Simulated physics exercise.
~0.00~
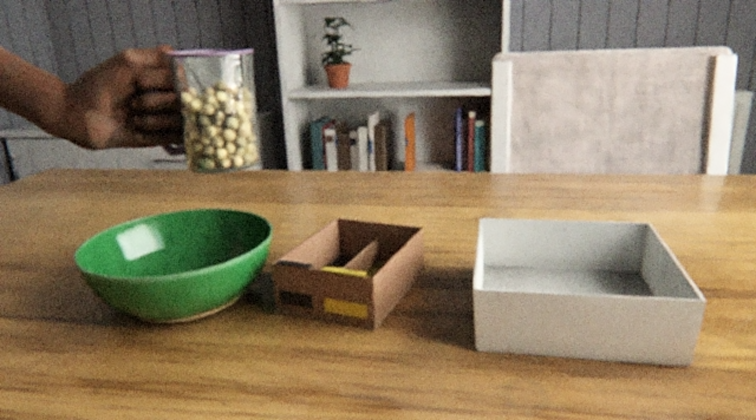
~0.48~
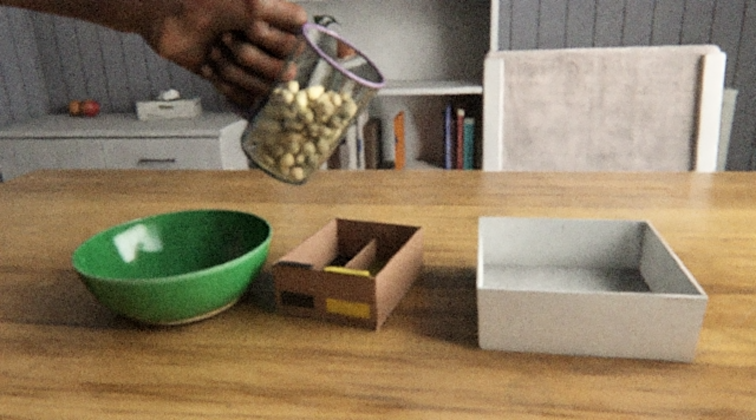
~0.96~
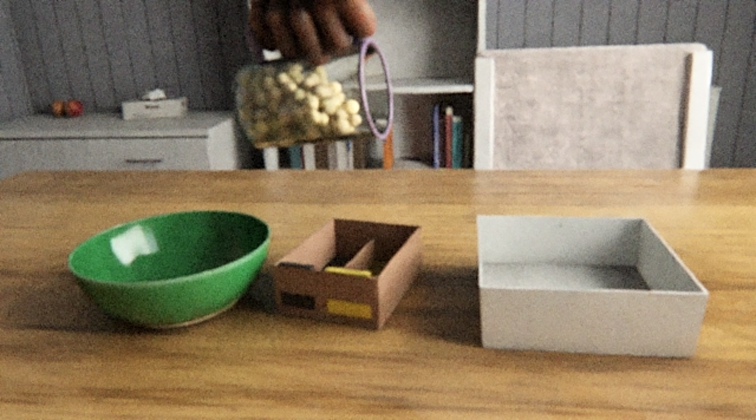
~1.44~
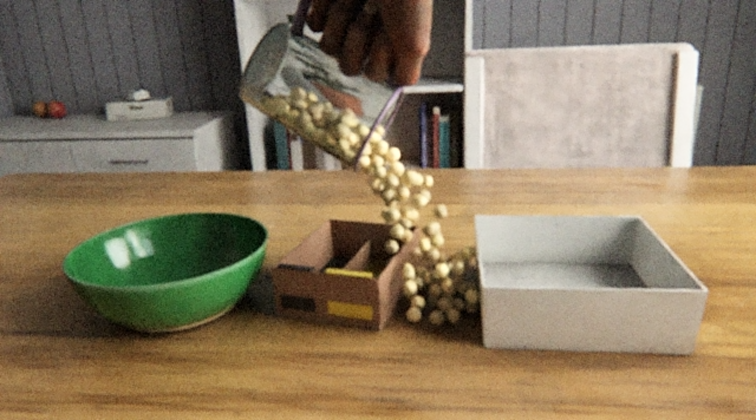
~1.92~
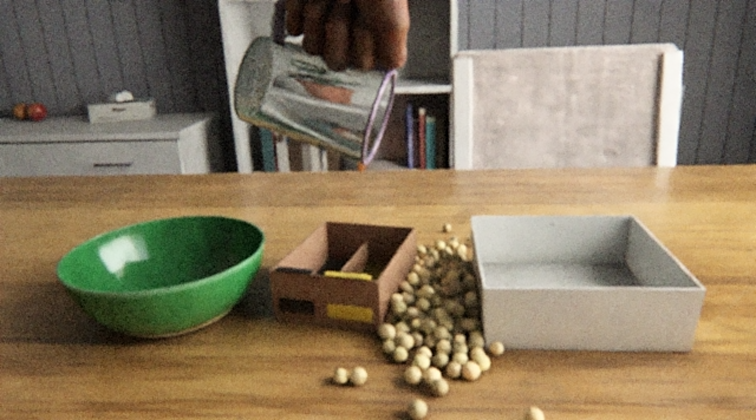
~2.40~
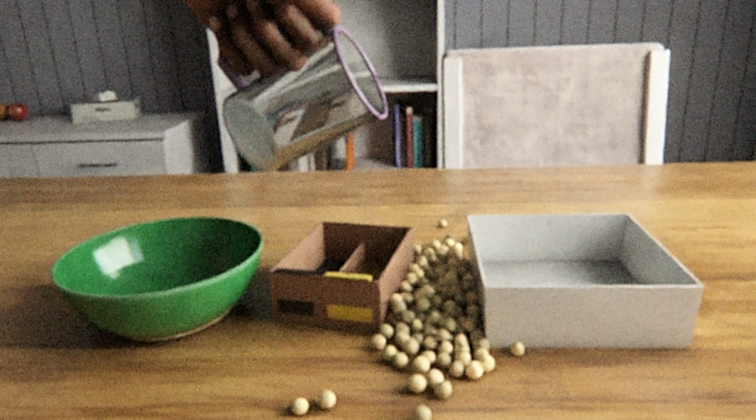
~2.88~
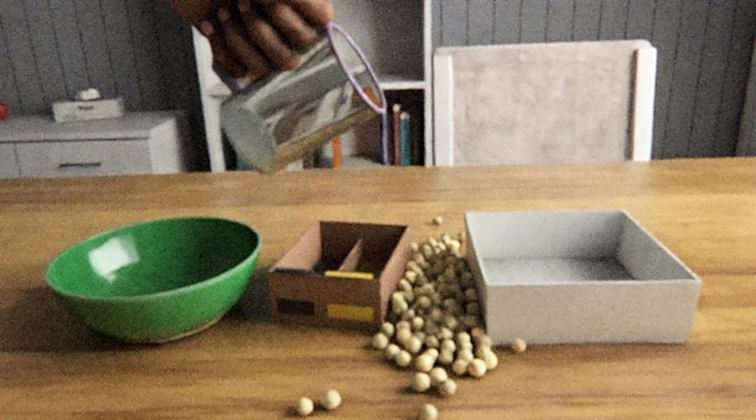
A hand holds a clear cup of round, pale nuts above a wooden table, seen from the front and slightly above, with a bookcase and a chair behind. On the table sit a green bowl at left, a small brown divided box in the middle and a white tin at right. The hand carries the cup rightward and tips it until the nuts pour out. They fall into the gap between the box and the tin, and some roll forward. The hand tilts the emptied cup partly back, leaving the nuts heaped on the table.
